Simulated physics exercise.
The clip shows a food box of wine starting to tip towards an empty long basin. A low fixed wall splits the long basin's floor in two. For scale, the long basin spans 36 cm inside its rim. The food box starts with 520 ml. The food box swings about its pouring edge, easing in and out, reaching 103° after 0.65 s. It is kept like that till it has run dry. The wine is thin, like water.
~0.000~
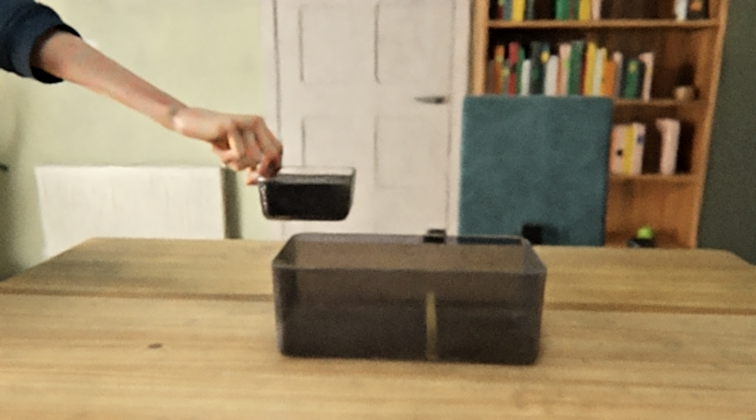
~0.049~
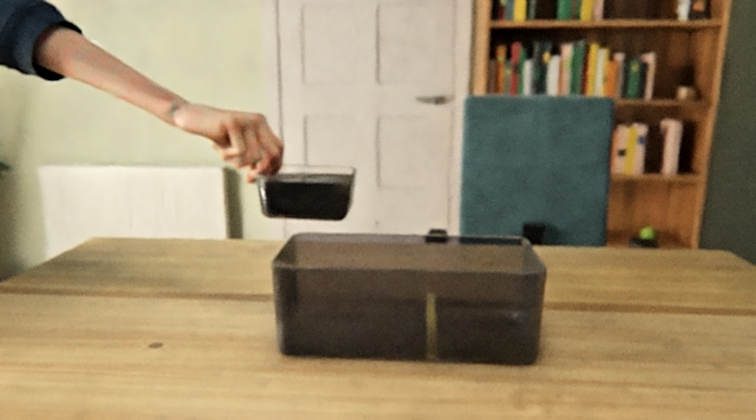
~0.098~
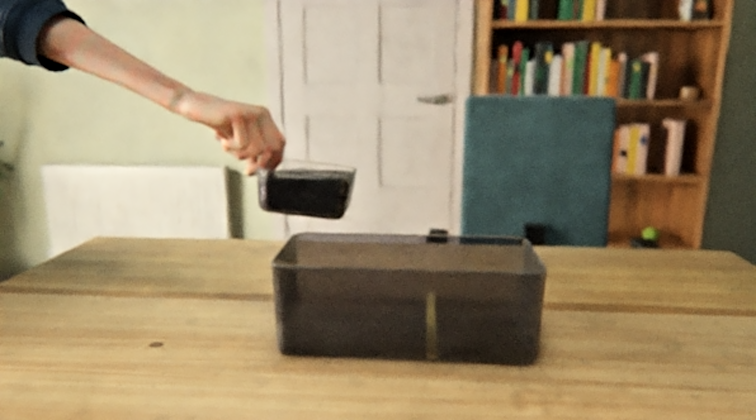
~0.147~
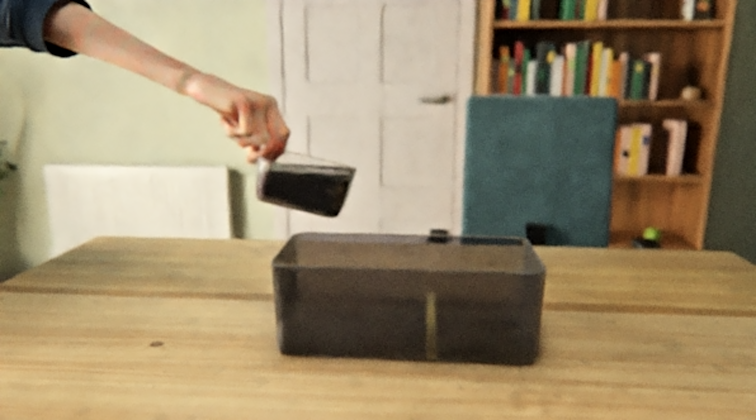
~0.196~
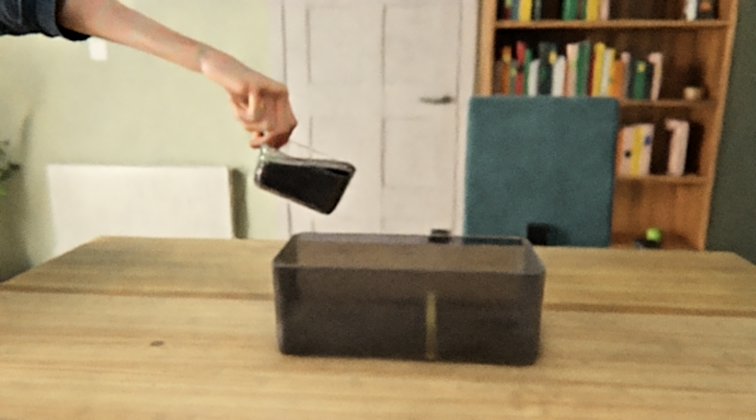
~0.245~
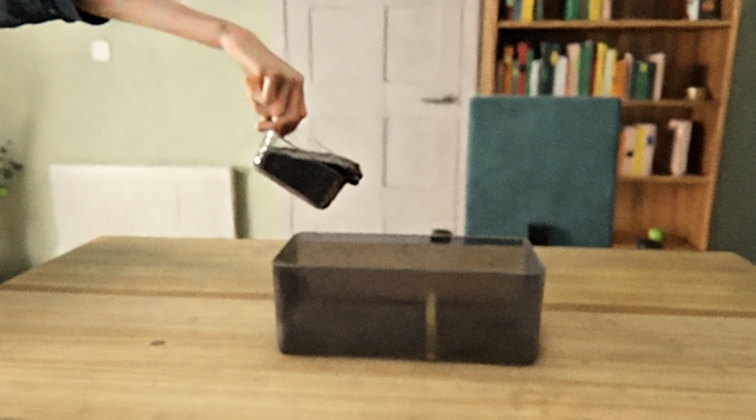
A room with a wooden table is seen from just above the tabletop, with a white door, a teal chair back and a wooden bookcase of colourful books blurred behind. A long, smoky-grey basin stands on the table, and a hand from the left holds a small clear box of dark liquid above its left part. The hand rises slightly and tilts the box rightward, gently then faster, until dark liquid edges over its right lip.
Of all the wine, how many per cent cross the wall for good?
Roughly 57 per cent is past the wall.
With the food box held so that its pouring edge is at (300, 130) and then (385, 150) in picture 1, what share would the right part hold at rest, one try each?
In turn about 15 and 75 per cent.
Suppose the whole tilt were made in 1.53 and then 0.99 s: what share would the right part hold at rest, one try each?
First 20, then 50 per cent.
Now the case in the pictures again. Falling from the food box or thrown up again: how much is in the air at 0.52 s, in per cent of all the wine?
About 56 per cent.
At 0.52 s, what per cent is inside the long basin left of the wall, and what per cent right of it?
Left about 22, right about 0.
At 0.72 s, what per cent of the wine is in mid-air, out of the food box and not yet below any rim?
Some 6 per cent.
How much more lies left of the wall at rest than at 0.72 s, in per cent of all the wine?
About 12 per cent.
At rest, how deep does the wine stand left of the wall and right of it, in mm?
Left about 6 mm, right about 14 mm.
After 0.52 s the tilt is 93° and 22 per cent is still to pour, 22 is left of the wall and 0 right of it.
After 0.72 s the tilt is 103° and 1 per cent is still to pour, 29 is left of the wall and 64 right of it.
After 0.92 s the tilt is 103° and 0 per cent is still to pour, 40 is left of the wall and 58 right of it.
After 1.15 s the tilt is 103° and 0 per cent is still to pour, 41 is left of the wall and 57 right of it.
In the end 41 per cent lies left of the wall, 57 right of it and 2 outside.
